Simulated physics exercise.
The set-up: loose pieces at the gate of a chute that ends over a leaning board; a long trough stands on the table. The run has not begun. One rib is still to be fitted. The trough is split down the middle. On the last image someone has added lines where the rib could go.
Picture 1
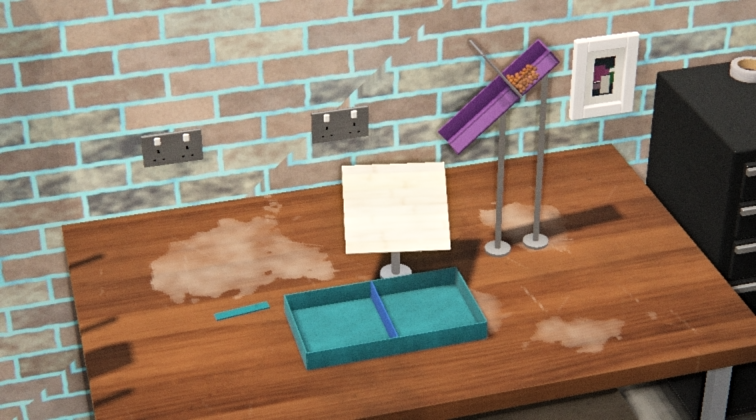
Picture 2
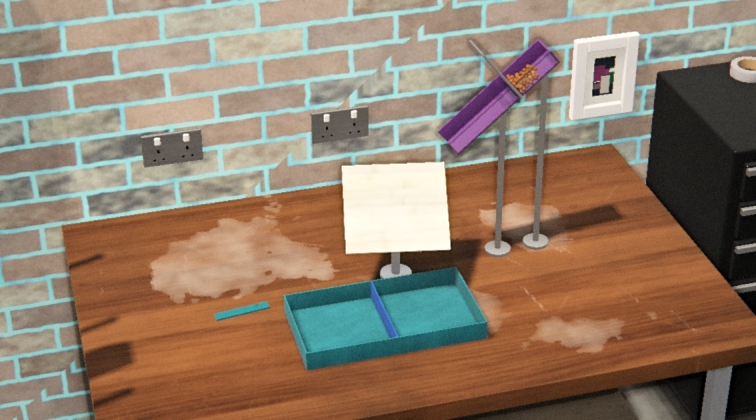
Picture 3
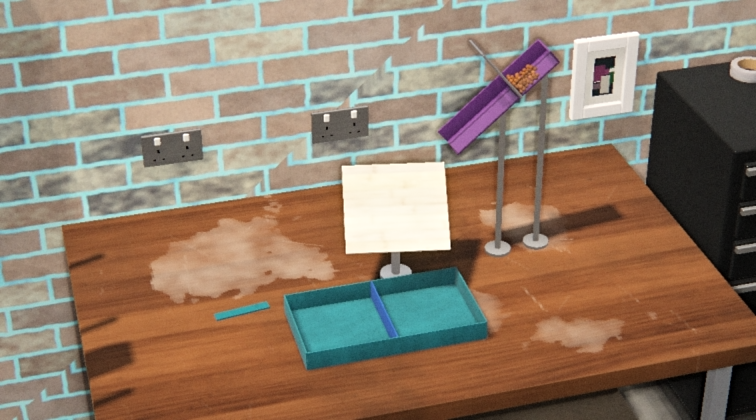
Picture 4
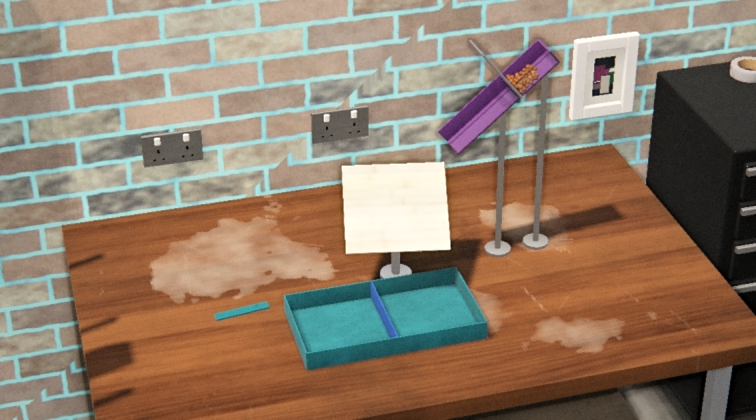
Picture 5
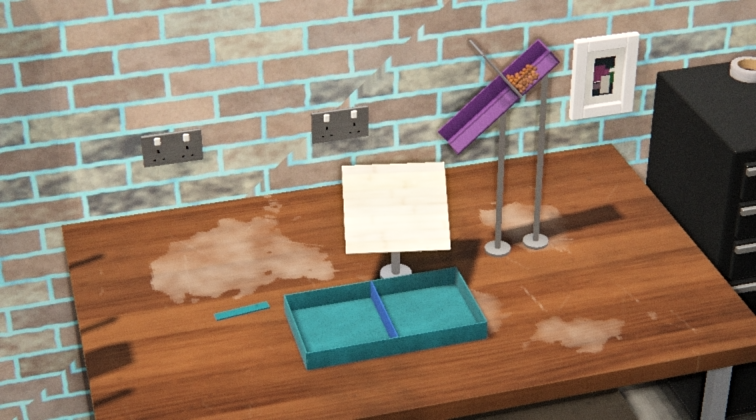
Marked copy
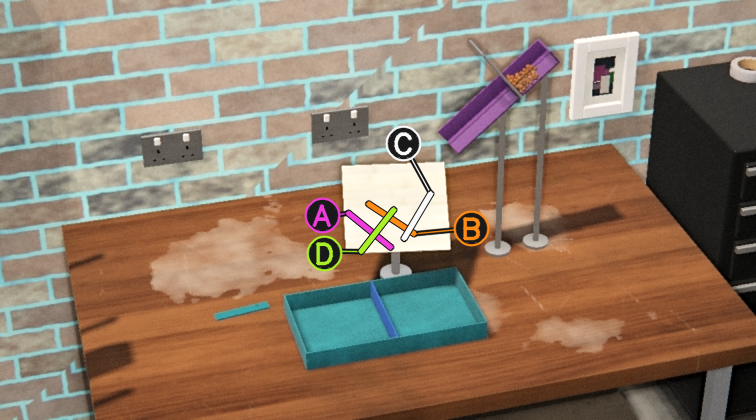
A wooden table held a teal tray with a blue divider, a tilted cream board and a raised purple chute with small orange-brown pieces bunched behind its gate, and nothing moved at all.
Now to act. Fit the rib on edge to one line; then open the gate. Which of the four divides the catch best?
Line D does it best.
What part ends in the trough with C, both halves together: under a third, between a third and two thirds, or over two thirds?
Line C gives over two thirds.
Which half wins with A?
Right.
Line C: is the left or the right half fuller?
More lands on the left.
On the marked copy, line A from (348, 213) to (390, 247); line B from (368, 203) to (414, 233); line C from (430, 193) to (404, 238); line D from (393, 209) to (361, 251).
Choosing A, of what is caught, a stray few in the left half, nearly all in the right.
Choosing B, of what is caught, a stray few in the left half, nearly all in the right.
Choosing C, of what is caught, nearly all in the left half, a small part in the right.
Choosing D, of what is caught, about two thirds in the left half, about a third in the right.
